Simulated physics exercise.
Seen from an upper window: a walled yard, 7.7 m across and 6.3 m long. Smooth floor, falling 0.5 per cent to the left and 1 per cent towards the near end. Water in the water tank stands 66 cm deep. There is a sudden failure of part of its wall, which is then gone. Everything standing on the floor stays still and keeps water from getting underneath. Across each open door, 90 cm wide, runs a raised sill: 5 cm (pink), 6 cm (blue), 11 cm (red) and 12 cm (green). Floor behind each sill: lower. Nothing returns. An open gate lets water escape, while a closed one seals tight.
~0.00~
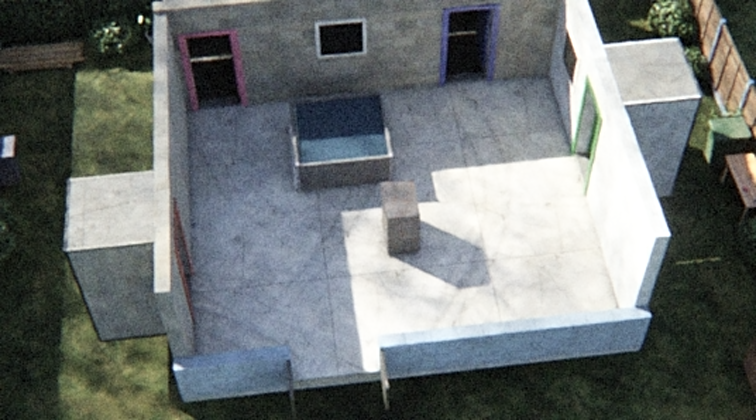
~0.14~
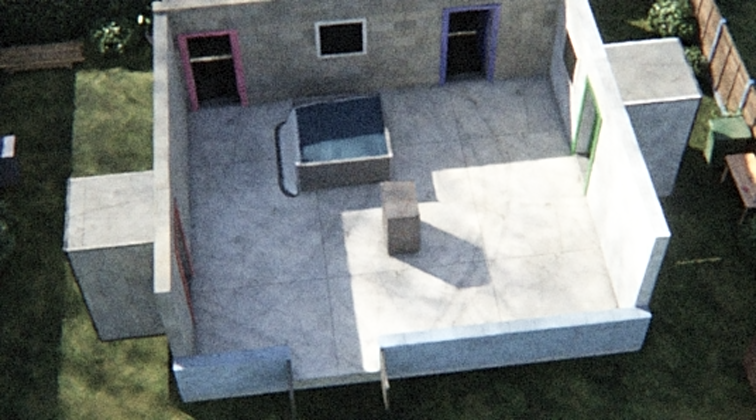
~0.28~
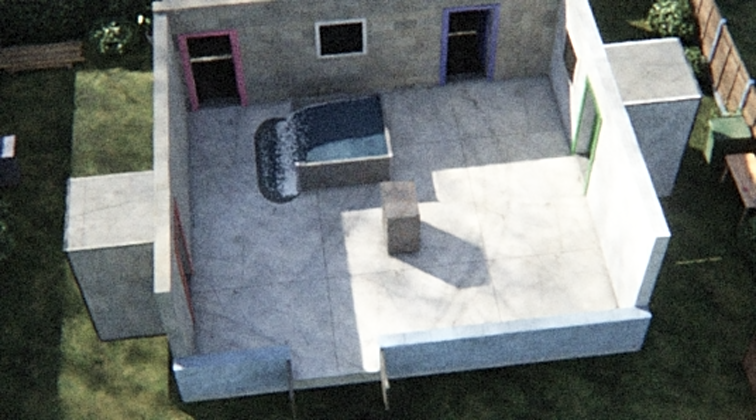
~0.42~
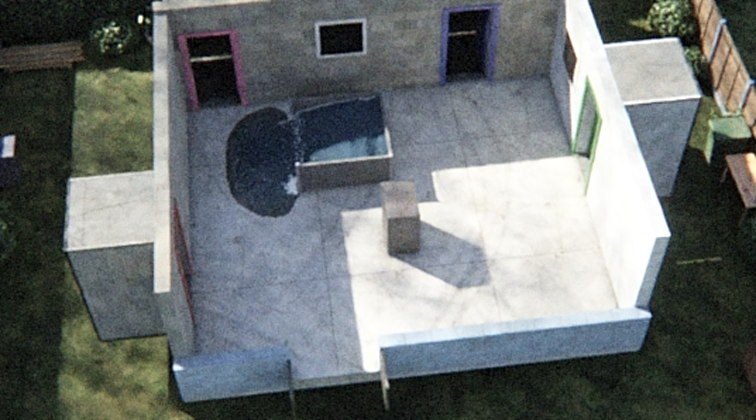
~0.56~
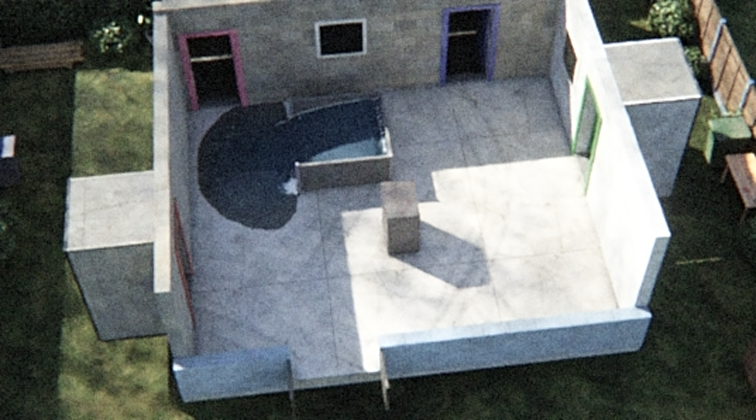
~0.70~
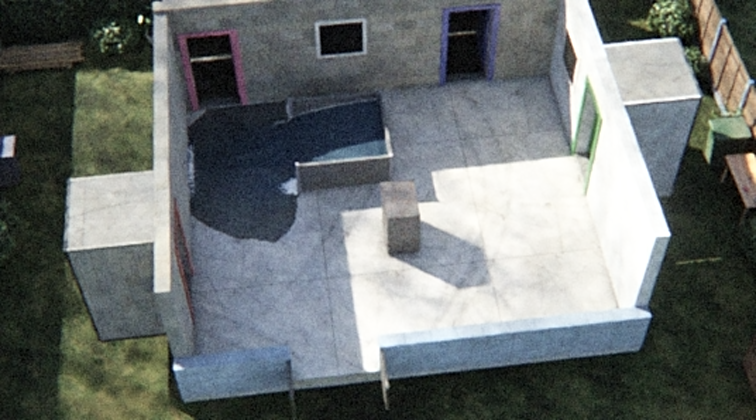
In a walled yard, water pours from a tank's left side and spreads across the floor.
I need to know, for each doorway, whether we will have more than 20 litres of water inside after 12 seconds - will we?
Here is how it goes: The pink door, yes, more than that; the blue door, no, not that much; the red door, no, not that much; the green door, no, not that much.
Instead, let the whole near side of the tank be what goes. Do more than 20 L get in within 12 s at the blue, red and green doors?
Note: Blue short of the mark, red short of the mark, green short of the mark.
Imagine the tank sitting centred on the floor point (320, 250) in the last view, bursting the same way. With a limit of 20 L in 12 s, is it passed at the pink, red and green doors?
Well, against that limit, at pink it's too much, at red it's too much, and at green it's within bounds.
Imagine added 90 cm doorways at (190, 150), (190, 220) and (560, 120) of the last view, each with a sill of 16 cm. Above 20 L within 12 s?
In turn: Past it, over, not over.
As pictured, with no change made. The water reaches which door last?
That would be the green door.
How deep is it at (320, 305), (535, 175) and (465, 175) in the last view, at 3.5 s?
Close to 2, 0 and 0 centimetres.
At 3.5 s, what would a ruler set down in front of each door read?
Depths in centimetres - pink: 17, blue: 0, red: 8, green: 0.
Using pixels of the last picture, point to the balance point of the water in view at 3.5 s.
The water is centred near (255, 205).
After 1.4 s water covers 15 % of the floor and is deepest (42 cm) near (188, 112); pink door 19 cm at the sill, 4 L in, blue door not reached, red door not reached, green door not reached.
After 2.2 s water covers 20 % of the floor and is deepest (36 cm) near (188, 118); pink door 26 cm at the sill, 89 L in, blue door not reached, red door 12 cm at the sill, 0 L in, green door not reached.
After 3.5 s water covers 35 % of the floor and is deepest (26 cm) near (195, 370); pink door 17 cm at the sill, 232 L in, blue door not reached, red door 8 cm at the sill, 0 L in, green door not reached.
After 7.0 s water covers 65 % of the floor and is deepest (13 cm) near (196, 379); pink door 6 cm at the sill, 304 L in, blue door 2 cm at the sill, 0 L in, red door 5 cm at the sill, 1 L in, green door not reached.
After 12.0 s water covers 75 % of the floor and is deepest (8 cm) near (196, 379); pink door 1 cm at the sill, 305 L in, blue door 1 cm at the sill, 0 L in, red door 6 cm at the sill, 1 L in, green door 3 cm at the sill, 0 L in.
